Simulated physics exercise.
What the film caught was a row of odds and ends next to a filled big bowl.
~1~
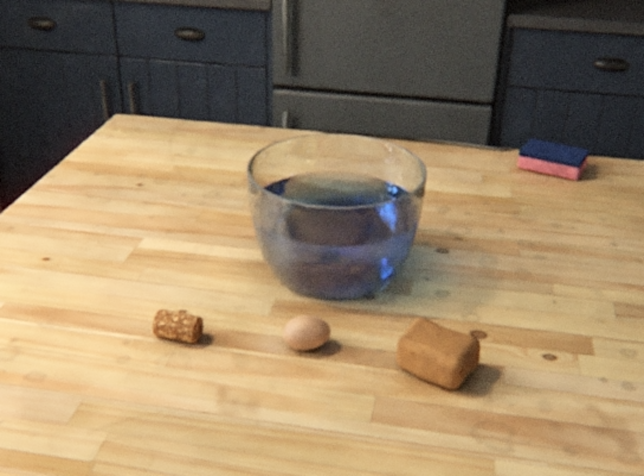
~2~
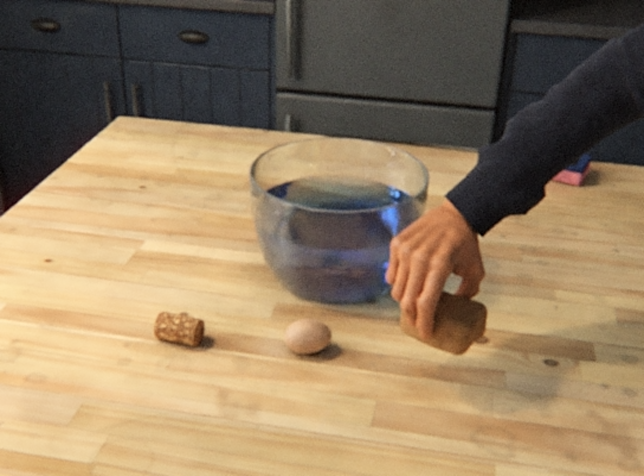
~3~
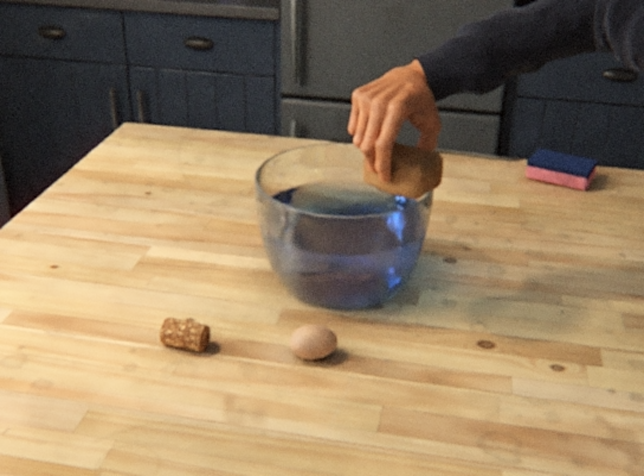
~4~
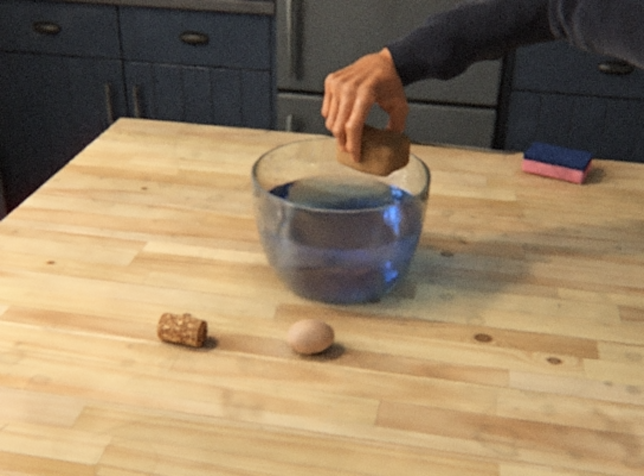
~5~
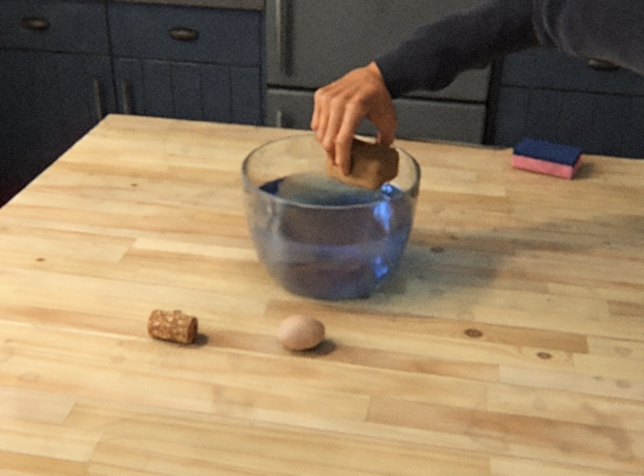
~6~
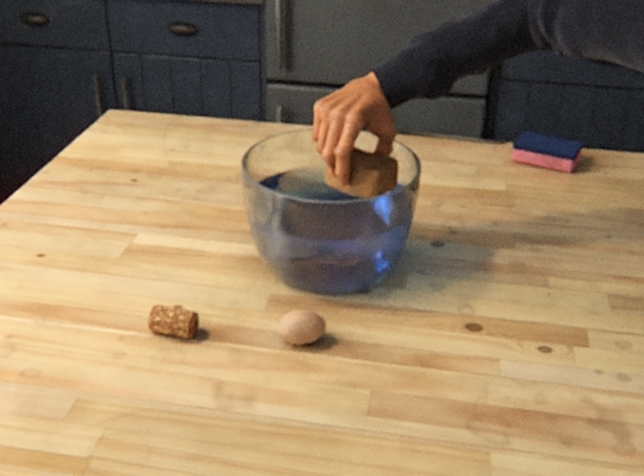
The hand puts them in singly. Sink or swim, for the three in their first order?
Okay - the left one won't go under, the middle one won't stay up, the right one won't go under.
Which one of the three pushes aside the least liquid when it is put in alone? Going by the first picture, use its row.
The left-hand item.
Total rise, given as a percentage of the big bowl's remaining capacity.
Result: 6 %.
Next, the bread roll rides on the surface.
After that, the egg sinks.
Finally, the cork rides on the surface; afloat, cork and bread roll.
